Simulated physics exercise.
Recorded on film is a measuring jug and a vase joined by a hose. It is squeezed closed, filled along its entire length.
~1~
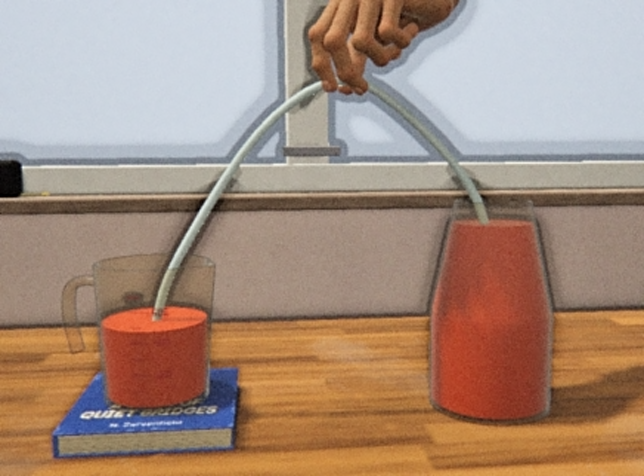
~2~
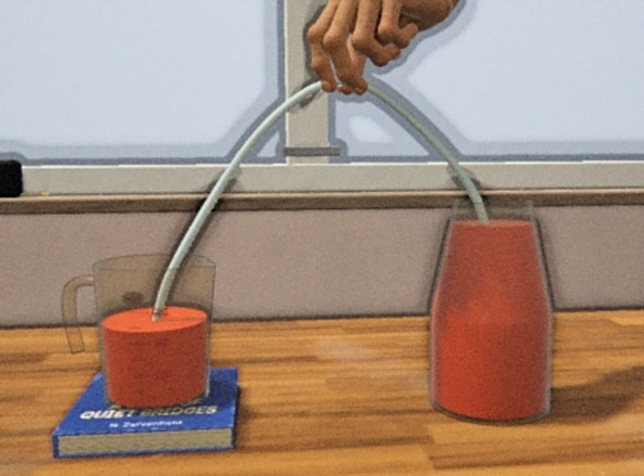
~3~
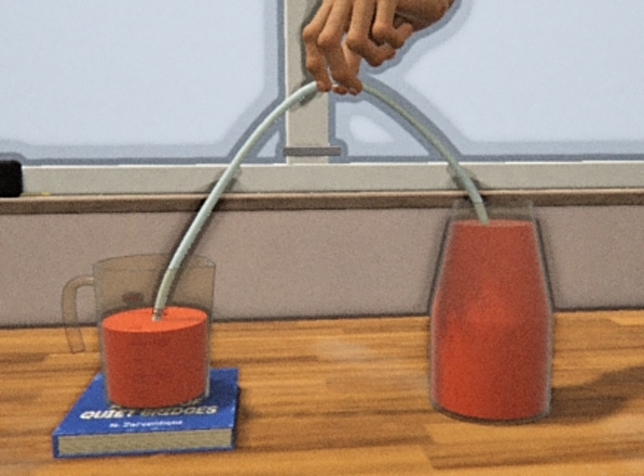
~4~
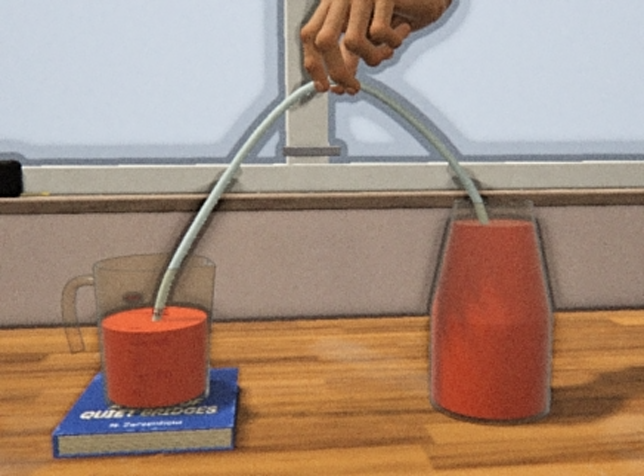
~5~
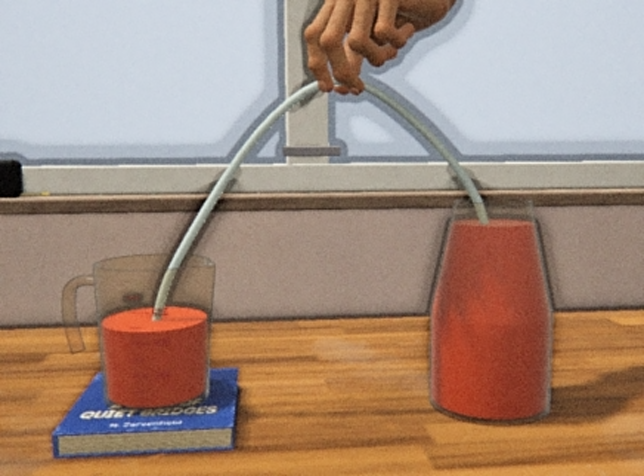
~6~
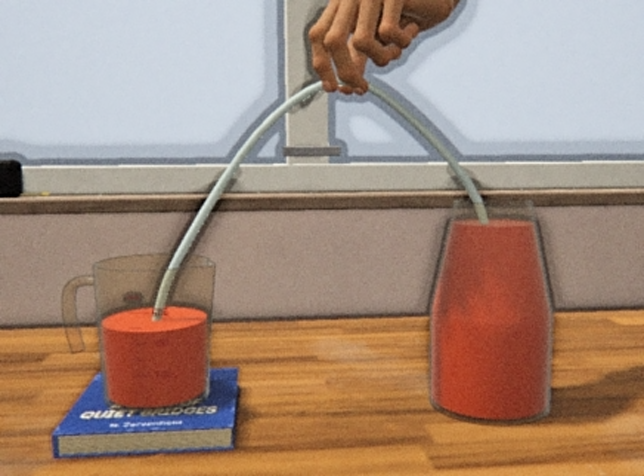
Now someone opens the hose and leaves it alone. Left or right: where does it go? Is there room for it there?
It flows to the left, and the receiving one holds it all.
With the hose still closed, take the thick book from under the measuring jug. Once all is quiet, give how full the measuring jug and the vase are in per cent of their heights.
In that order they come to 95 and 60 in a hundred of their heights.
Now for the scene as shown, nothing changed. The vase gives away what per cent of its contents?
My estimate is around 20 percent.
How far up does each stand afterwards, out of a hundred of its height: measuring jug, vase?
85 and 65 per cent, roughly.
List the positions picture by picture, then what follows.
The first picture shows still shut; measuring jug (156, 326) about half full, up on the thick book; vase (491, 301) nearly full, on the top itself.
In the second picture, the hose is pinched; measuring jug about half full, surface at (155, 320); vase nearly full, surface at (493, 223).
The third picture shows nothing flows; measuring jug (156, 326) about half full; vase (491, 301) nearly full.
The fourth picture shows fingers on the hose; measuring jug about half full, surface at (155, 320); vase nearly full, surface at (493, 223).
The fifth picture shows still shut; measuring jug (156, 326) about half full, up on the thick book; vase (491, 301) nearly full, on the top itself.
In the sixth picture, the hose is pinched; measuring jug about half full, surface at (155, 320); vase nearly full, surface at (493, 223).
Shortly, the measuring jug is about two thirds full; the vase is about three quarters full.
Then, the measuring jug is about three quarters full; the vase is about two thirds full.
At the finish, the measuring jug is nearly full; the vase is about two thirds full; the two surfaces are level.
